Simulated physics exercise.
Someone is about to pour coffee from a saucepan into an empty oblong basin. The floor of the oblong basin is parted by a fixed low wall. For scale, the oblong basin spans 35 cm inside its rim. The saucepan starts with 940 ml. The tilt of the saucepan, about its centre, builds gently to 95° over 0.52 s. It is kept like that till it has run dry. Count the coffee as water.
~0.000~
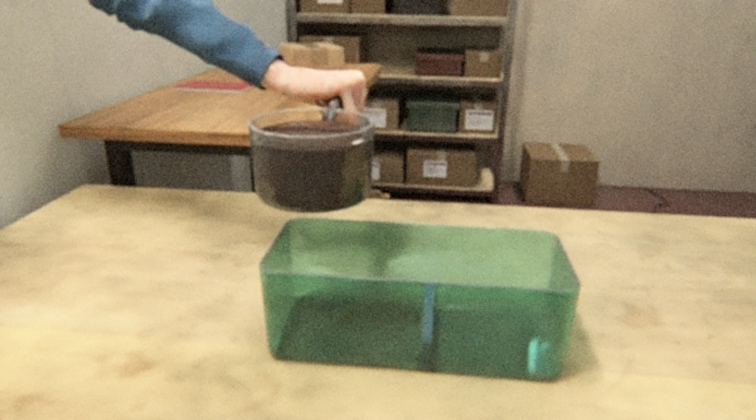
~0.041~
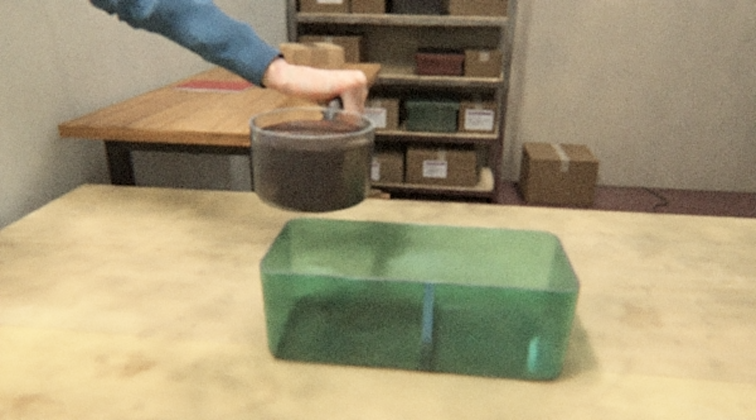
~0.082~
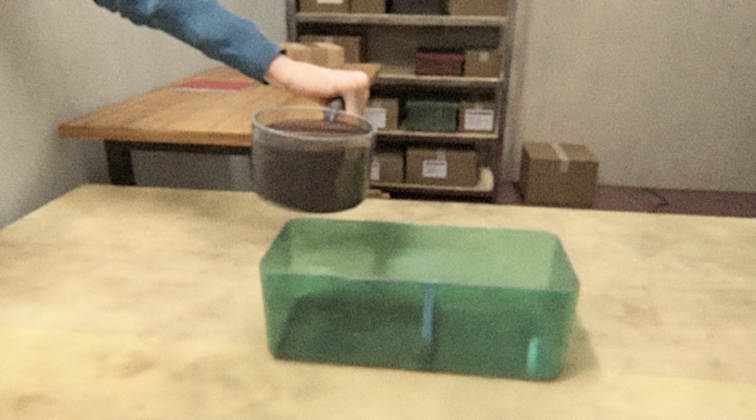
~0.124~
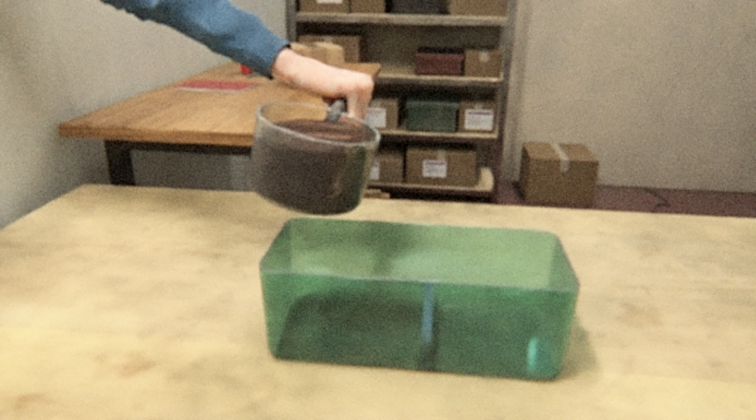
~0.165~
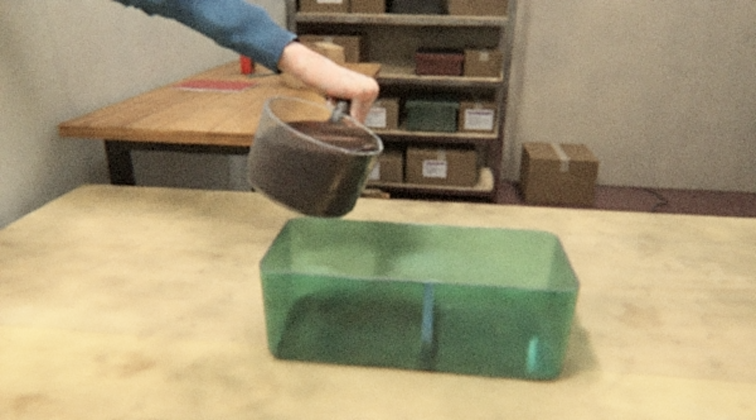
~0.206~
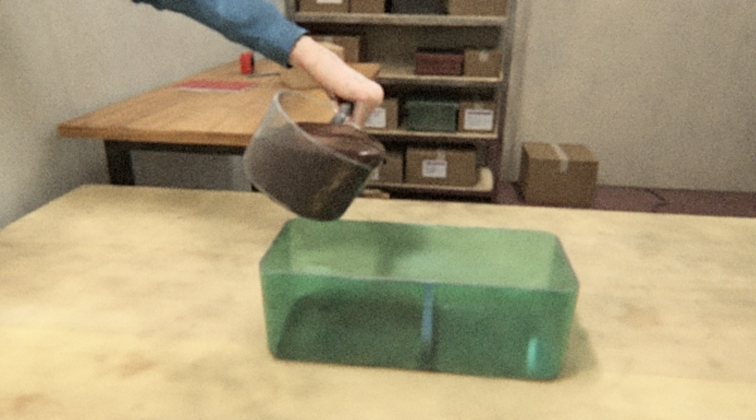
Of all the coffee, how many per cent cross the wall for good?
The far part has some 34 per cent.
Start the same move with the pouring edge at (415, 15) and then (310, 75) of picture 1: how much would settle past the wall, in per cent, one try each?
First 75, then 20 per cent.
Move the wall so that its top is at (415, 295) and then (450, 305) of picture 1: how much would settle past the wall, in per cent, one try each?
First 50, then 10 per cent.
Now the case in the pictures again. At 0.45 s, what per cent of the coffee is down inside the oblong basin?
About 28 per cent.
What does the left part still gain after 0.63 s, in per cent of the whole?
Some 18 per cent.
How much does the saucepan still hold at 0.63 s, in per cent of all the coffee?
About 12 per cent.
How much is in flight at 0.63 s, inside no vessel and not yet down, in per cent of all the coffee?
Some 8 per cent.
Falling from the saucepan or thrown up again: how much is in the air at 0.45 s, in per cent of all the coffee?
Some 32 per cent.
After 0.45 s the tilt is 91° and 41 per cent is still to pour, 15 is left of the wall and 13 right of it.
After 0.63 s the tilt is 95° and 13 per cent is still to pour, 46 is left of the wall and 33 right of it.
After 0.82 s the tilt is 95° and 5 per cent is still to pour, 55 is left of the wall and 33 right of it.
After 1.02 s the tilt is 95° and 1 per cent is still to pour, 63 is left of the wall and 33 right of it.
In the end 64 per cent lies left of the wall, 34 right of it and 2 outside.
